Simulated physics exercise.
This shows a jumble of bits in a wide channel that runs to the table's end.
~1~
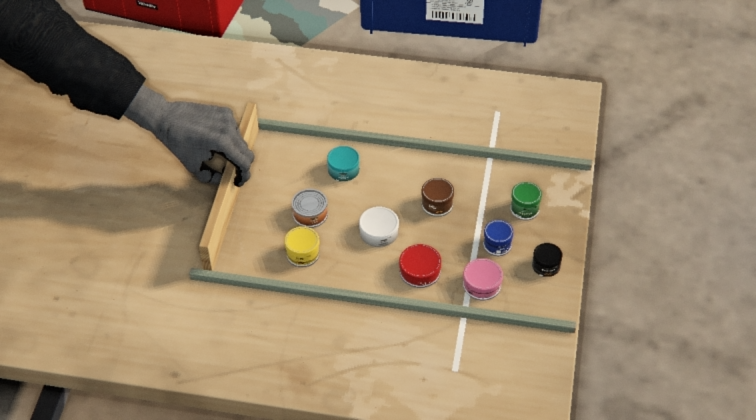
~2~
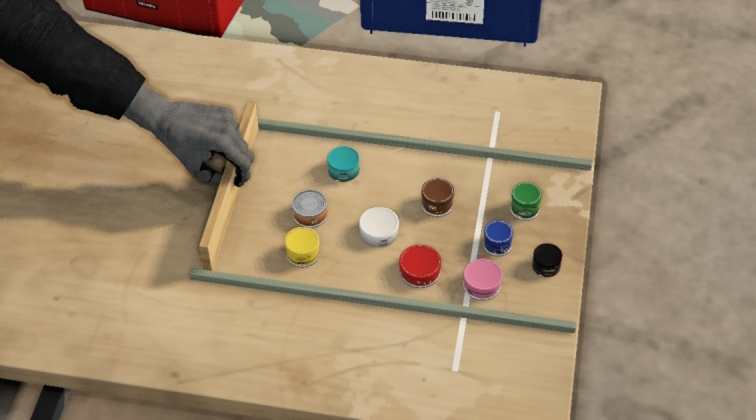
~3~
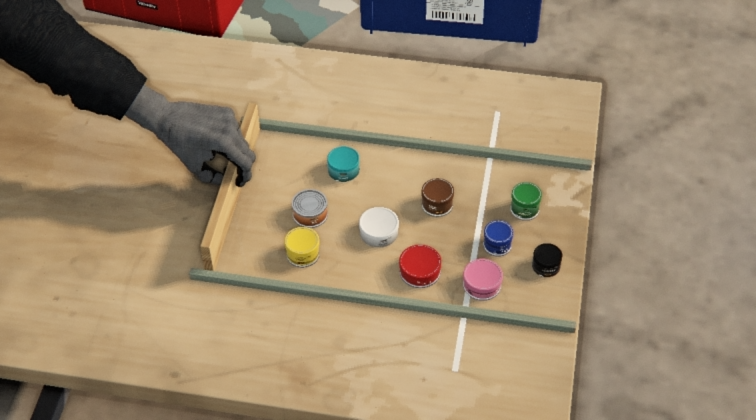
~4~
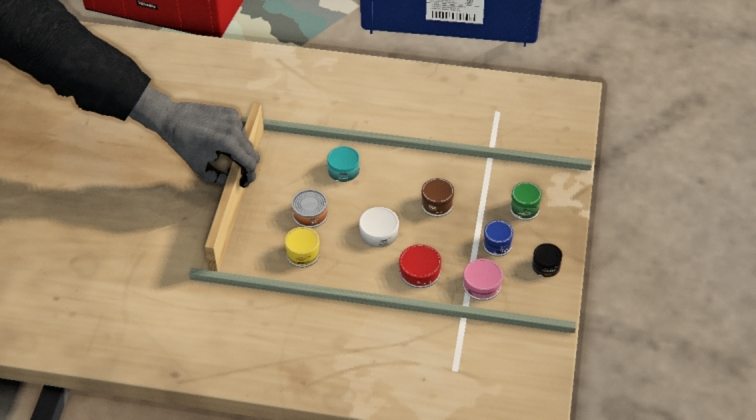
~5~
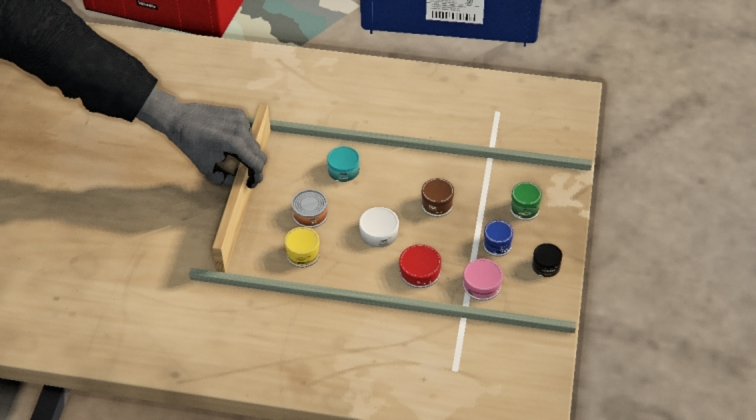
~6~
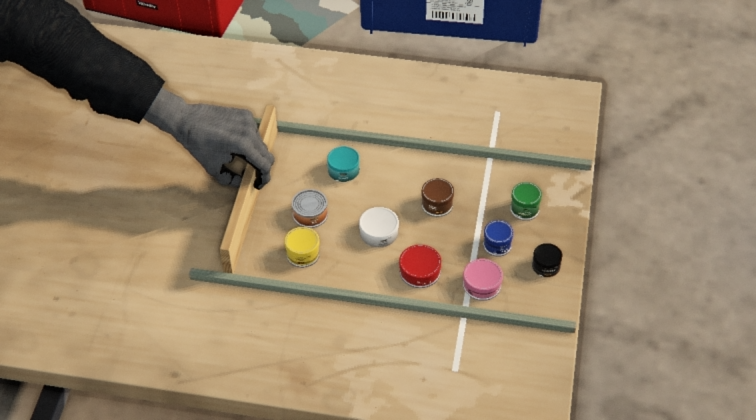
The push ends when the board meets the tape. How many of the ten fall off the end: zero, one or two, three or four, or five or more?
The number that fall off is zero.
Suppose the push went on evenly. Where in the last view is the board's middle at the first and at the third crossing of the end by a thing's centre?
Its middle is around (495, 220) and later (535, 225).
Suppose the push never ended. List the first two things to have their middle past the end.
The order is the pink tin, then the black tub.
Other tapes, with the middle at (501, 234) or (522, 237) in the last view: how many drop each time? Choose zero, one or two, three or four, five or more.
One after another: One to two; either one or two.
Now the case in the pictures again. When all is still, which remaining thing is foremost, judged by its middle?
The pink tin ends nearest.
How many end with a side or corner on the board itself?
That makes 4.
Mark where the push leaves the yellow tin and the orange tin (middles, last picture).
About (487, 277), and the other about (495, 231).
Soon after, none off yet; black tub at rest near (547, 260); green tin at rest near (526, 201); blue pot at rest near (498, 239).
At rest, the number that fall off is zero.
